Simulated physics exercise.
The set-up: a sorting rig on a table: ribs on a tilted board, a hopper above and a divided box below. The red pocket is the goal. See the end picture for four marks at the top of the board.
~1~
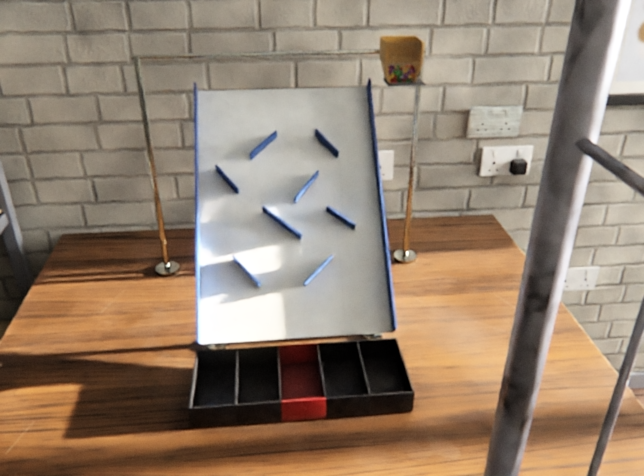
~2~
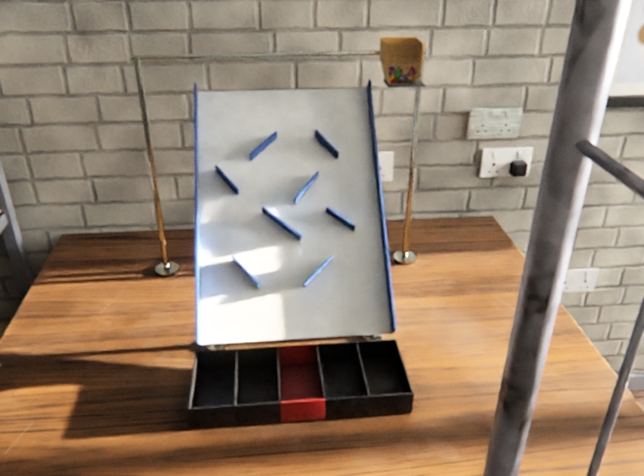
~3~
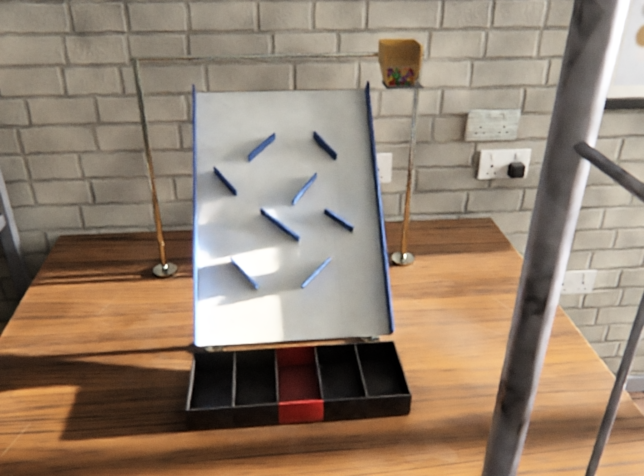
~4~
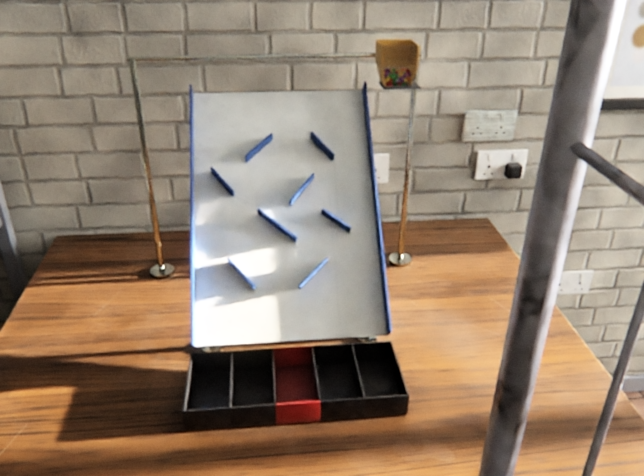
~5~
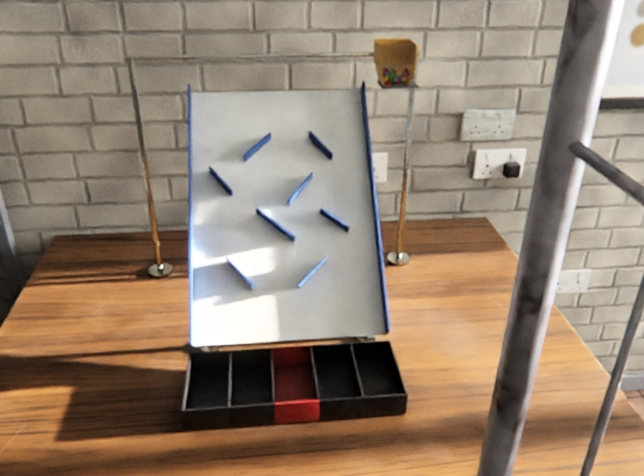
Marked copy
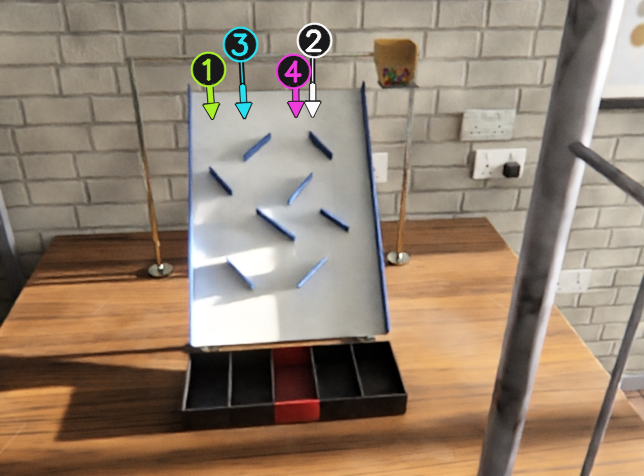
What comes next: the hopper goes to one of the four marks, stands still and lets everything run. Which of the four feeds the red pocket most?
I would pick mark 3.
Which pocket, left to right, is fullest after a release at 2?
The fifth.
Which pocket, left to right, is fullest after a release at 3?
The third.
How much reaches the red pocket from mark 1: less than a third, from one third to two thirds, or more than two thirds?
From one third to two thirds.
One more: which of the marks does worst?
Mark 2.
On the marked copy, mark 1 meets the board at (211, 113); mark 2 meets the board at (312, 111); mark 3 meets the board at (244, 112); mark 4 meets the board at (295, 111).
With 1, close to half in the red pocket, close to a third in other pockets, a small share outside the box.
With 2, close to a quarter in the red pocket, the bulk in other pockets.
With 3, all but a few in the red pocket, a small share in other pockets, only a few held on the board.
With 4, close to half in the red pocket, close to a third in other pockets.
